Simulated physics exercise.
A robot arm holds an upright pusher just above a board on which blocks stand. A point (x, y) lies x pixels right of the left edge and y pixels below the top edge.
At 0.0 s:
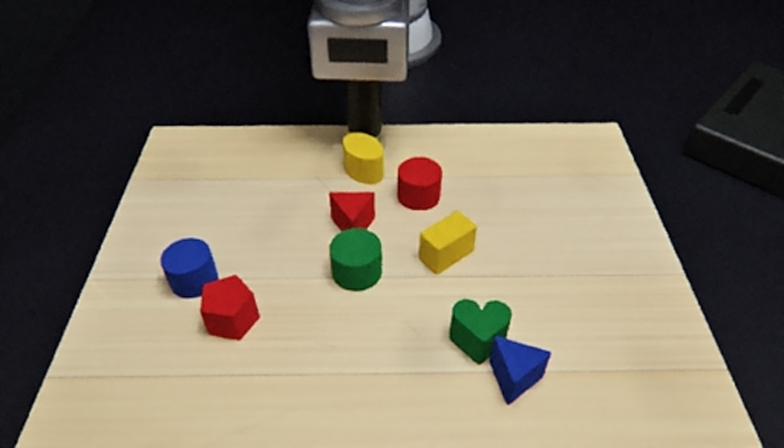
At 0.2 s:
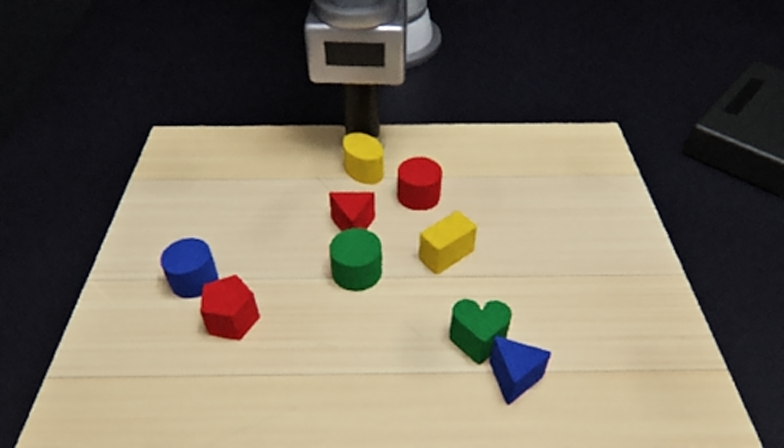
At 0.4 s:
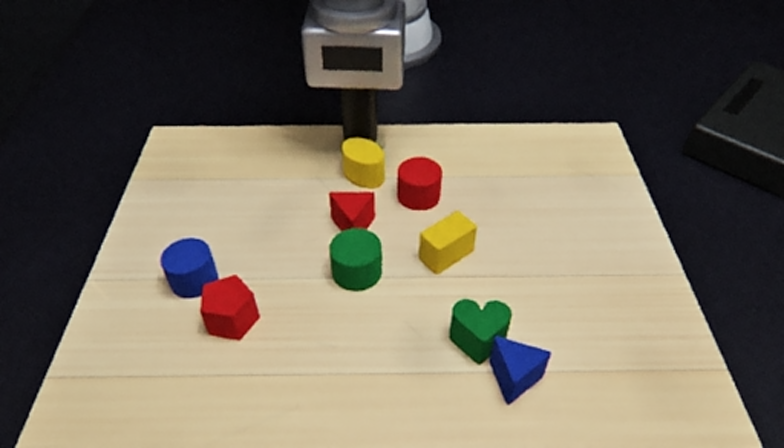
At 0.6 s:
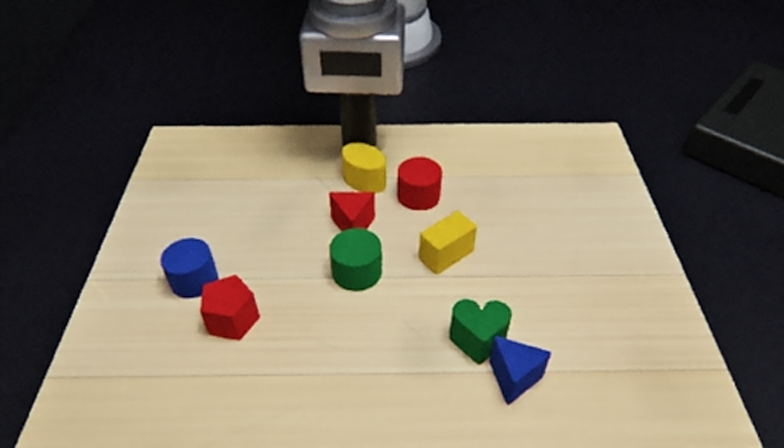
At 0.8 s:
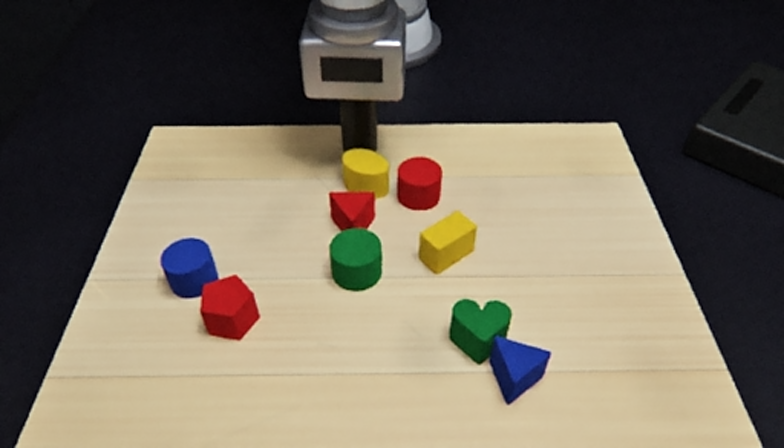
A robot arm's dark pusher moved down behind the yellow oval block and nudged it a short way toward the red triangular piece and red disc, while the other colored blocks on the board stayed still.
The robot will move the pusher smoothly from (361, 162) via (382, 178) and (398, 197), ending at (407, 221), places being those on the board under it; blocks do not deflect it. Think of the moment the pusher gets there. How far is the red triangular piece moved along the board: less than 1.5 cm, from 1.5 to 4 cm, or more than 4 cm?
The block shifts between 1.5 and 4 cm.
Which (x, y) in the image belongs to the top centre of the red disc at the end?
I think it will end close to (449, 187).
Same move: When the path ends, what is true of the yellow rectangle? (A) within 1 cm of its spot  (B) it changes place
Correct choice: A.
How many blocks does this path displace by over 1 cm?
Expect three or more.
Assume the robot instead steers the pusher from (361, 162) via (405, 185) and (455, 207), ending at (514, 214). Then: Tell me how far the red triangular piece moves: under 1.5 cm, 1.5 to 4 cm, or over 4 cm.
Moves under 1.5 cm.
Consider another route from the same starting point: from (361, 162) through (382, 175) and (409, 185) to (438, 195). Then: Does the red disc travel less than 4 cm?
It seems not.
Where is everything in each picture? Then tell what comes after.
Tip of the pusher (365, 130), middles of tops, red triangular piece (352, 201), yellow oval block (363, 145), red disc (420, 170), yellow rectangle (449, 229), in the first picture.
Pusher (363, 133), nothing pushed, in the second picture.
Pusher (361, 138), yellow oval block (363, 150), in the third picture.
Pusher (360, 143), yellow oval block (364, 155), in the fourth picture.
Pusher (360, 149), red triangular piece (352, 201), yellow oval block (365, 160), red disc (420, 170), yellow rectangle (449, 229), in the fifth picture.
The first path, step by step. One third of the way, pusher (383, 165); yellow oval block (372, 177), turned 20° clockwise.
Two thirds of the way, pusher (398, 184); red triangular piece (348, 207), turned 30° clockwise; yellow oval block (370, 188); red disc (439, 181).
At the end, pusher (407, 207); red triangular piece (341, 212), turned 45° clockwise; yellow oval block (368, 195), turned 30° clockwise; red disc (449, 187); yellow rectangle unmoved.
